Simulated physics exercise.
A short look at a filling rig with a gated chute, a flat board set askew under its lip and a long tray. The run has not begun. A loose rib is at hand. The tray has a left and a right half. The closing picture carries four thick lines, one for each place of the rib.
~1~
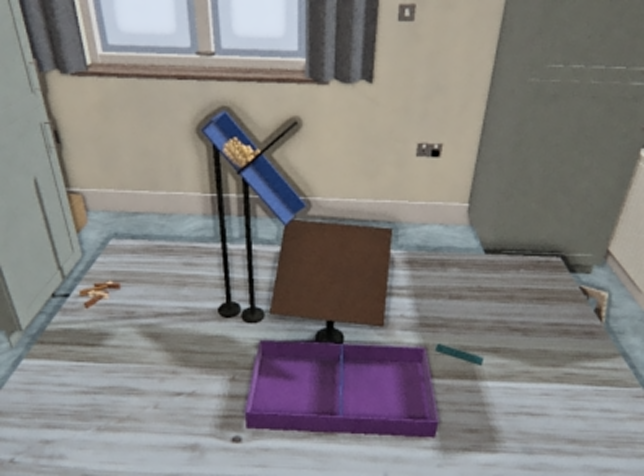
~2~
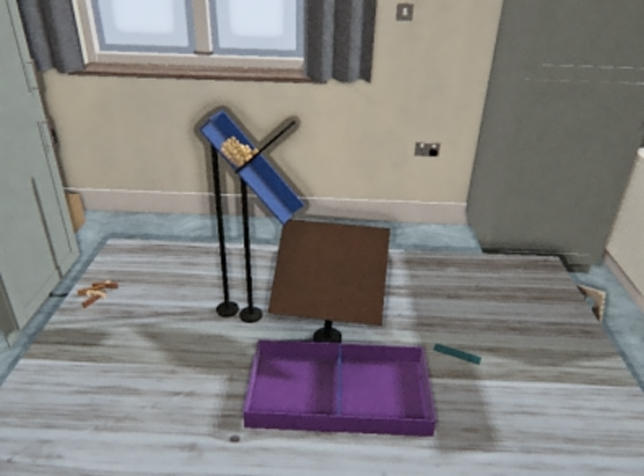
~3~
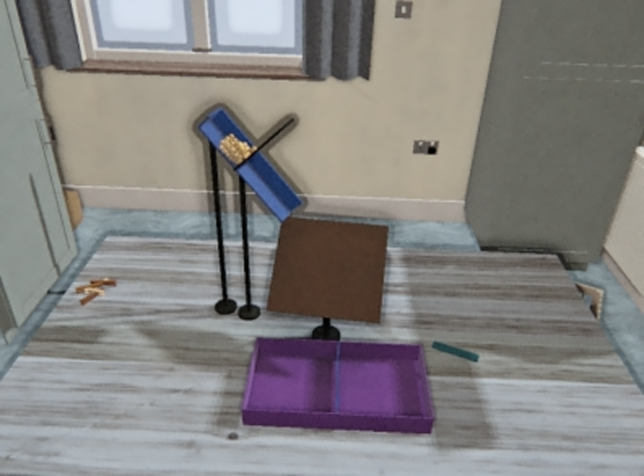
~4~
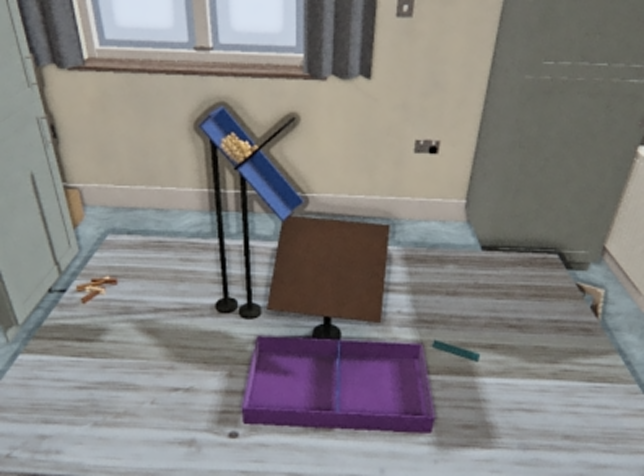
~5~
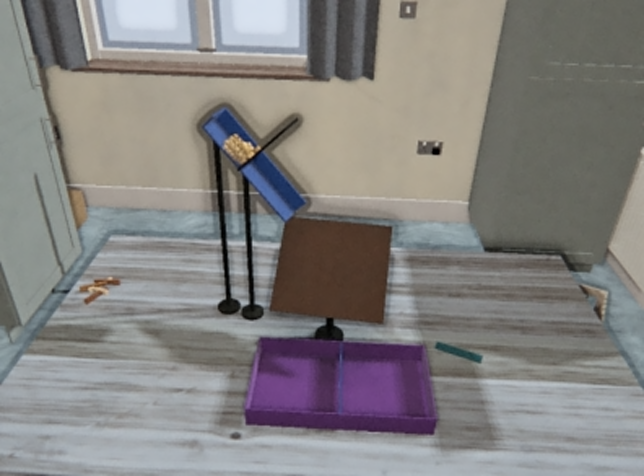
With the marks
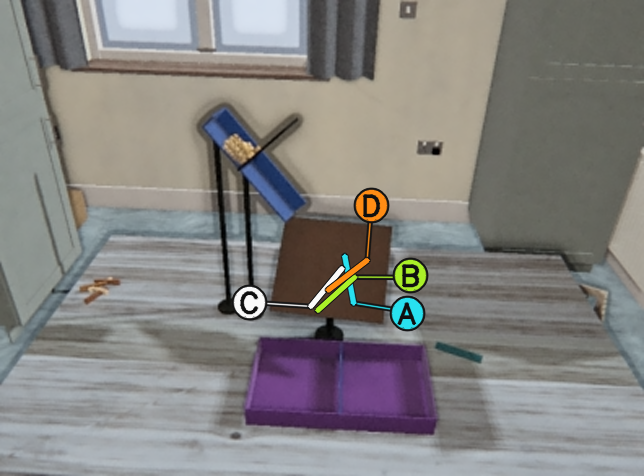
Nothing moved except the view, which shifted very slightly, as a tilted blue chute held a small tan heap behind a dark bar, above a slanted brown board and a divided purple tray.
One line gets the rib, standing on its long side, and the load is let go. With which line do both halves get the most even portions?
A beats the others.
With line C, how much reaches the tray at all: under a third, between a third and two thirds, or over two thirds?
Line C gives over two thirds.
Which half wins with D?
Left.
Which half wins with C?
More lands on the left.
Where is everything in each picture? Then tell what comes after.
In the first picture, load behind the gate at (242, 154), dried chickpeas; lip of the chute at (290, 220), sloping fairly steeply.
In the second picture, middle of the board at (330, 269), tilted fairly steeply; middle of its low edge at (324, 319); of its high edge at (336, 223).
In the third picture, front corners of the tray at (242, 409) and (433, 418); front end of its middle wall at (337, 414).
In the fourth picture, middle of the load at (240, 150); lip at (288, 216).
In the fifth picture, middle of the load at (243, 151); lip at (290, 217).
On the marked copy, line A from (344, 256) to (353, 303); line B from (354, 277) to (317, 310); line C from (341, 268) to (310, 306); line D from (367, 260) to (328, 290).
If A is chosen, of what is caught, about a third in the left half, about two thirds in the right.
If B is chosen, of what is caught, nearly all in the left half, a small part in the right.
If C is chosen, of what is caught, most in the left half, a small part in the right.
If D is chosen, of what is caught, all in the left half, none in the right.
